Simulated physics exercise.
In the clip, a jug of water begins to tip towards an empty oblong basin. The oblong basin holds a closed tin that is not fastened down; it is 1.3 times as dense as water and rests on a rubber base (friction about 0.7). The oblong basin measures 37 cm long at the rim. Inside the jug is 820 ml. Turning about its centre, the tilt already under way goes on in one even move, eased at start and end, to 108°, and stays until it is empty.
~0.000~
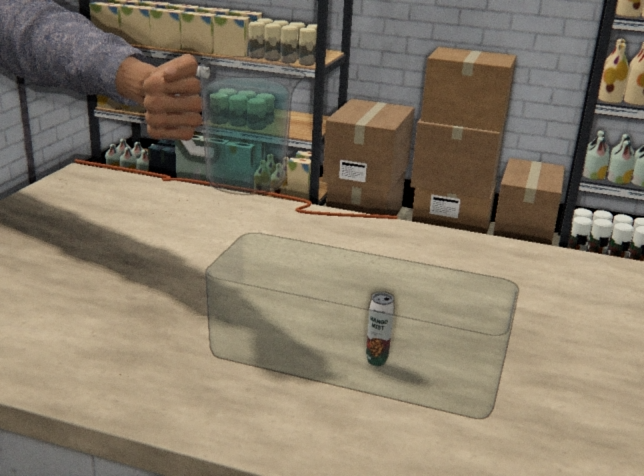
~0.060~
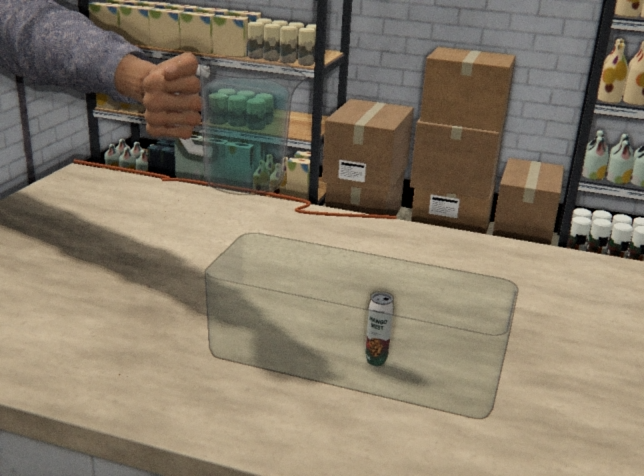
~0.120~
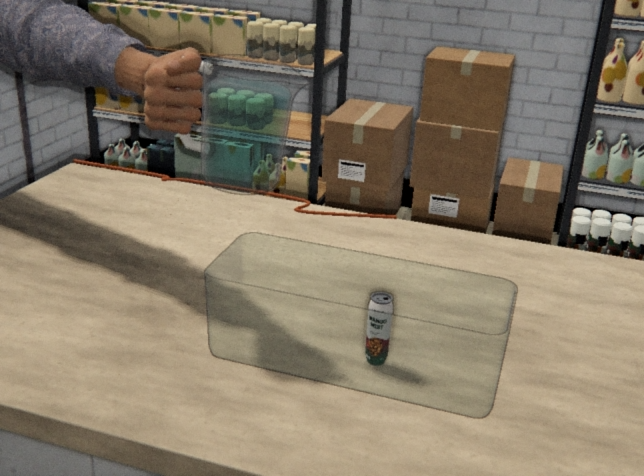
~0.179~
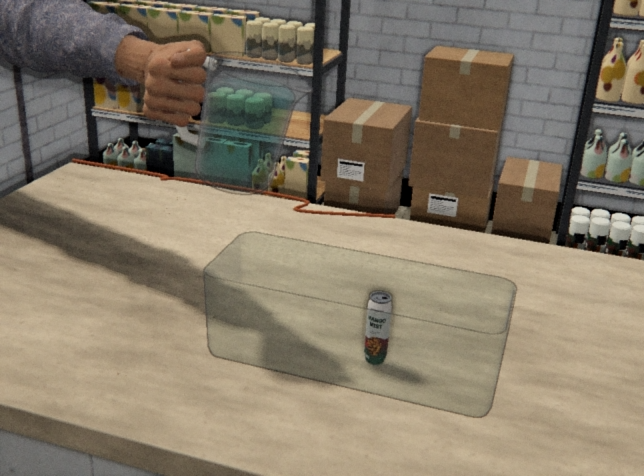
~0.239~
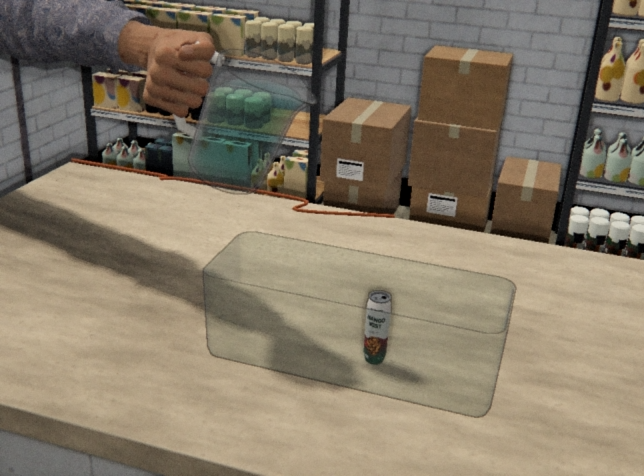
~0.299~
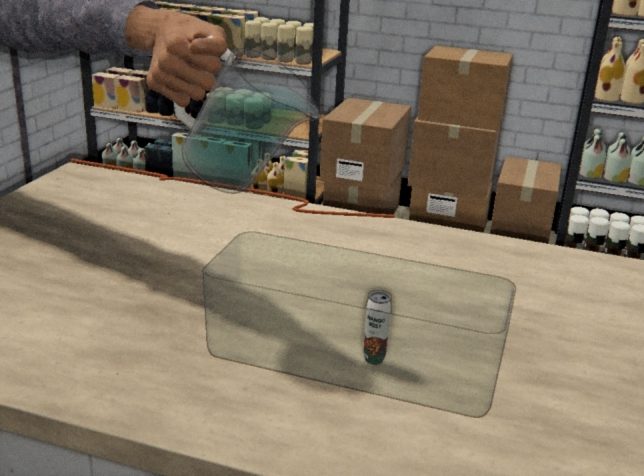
A hand in a grey knitted sleeve at the upper left tilts a clear jug of water, slowly at first and then further, its pouring edge dipping to the right. Below, a transparent oblong basin holding one small white, green and orange tin rests on a pale wooden counter, seen from slightly above. Behind stand brown cardboard boxes, stocked shelves and a white brick wall, all still.
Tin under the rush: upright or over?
Over.
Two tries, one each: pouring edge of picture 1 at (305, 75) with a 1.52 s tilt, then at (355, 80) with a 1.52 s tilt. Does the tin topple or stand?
In the first try it comes down; in the second it remains standing.
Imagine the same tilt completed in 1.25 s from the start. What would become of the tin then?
Outcome - the tin comes down.
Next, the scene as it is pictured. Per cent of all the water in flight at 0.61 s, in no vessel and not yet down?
24 per cent.
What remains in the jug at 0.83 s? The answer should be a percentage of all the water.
About 18 per cent.
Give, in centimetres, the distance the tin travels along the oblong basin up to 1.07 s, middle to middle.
I'd put it at around 9 centimetres.
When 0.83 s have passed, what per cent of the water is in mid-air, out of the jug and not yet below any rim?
About 22 per cent.
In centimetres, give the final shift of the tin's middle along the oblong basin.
It finishes around 9.5 cm from where it began.
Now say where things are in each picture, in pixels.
Tilt 0°; pouring edge (305, 76); surface from (210, 82) to (291, 92); the oblong basin's rim runs from (225, 253) to (514, 310); the tin's top is at (382, 301), in the first frame.
Tilt 1°; pouring edge (305, 78); surface from (210, 81) to (290, 93), in the second frame.
Tilt 5°; pouring edge (309, 82); surface from (212, 80) to (292, 94), in the third frame.
Tilt 12°; pouring edge (312, 90); surface from (214, 82) to (297, 96), in the fourth frame.
Tilt 21°; pouring edge (317, 102); surface from (214, 94) to (305, 99), in the fifth frame.
Tilt 31°; pouring edge (320, 117); surface from (210, 106) to (316, 107), in the sixth frame.
By 0.61 s the tilt is 90° and 66 per cent is still to pour; the tin stands where it began.
By 0.83 s the tilt is 108° and 18 per cent is still to pour; the tin leans 19°.
By 1.07 s the tilt is 108° and 2 per cent is still to pour; the tin lies on its side.
By 1.33 s the tilt is 108° and 0 per cent is still to pour; the tin lies on its side.
At rest the tin lies on its side.
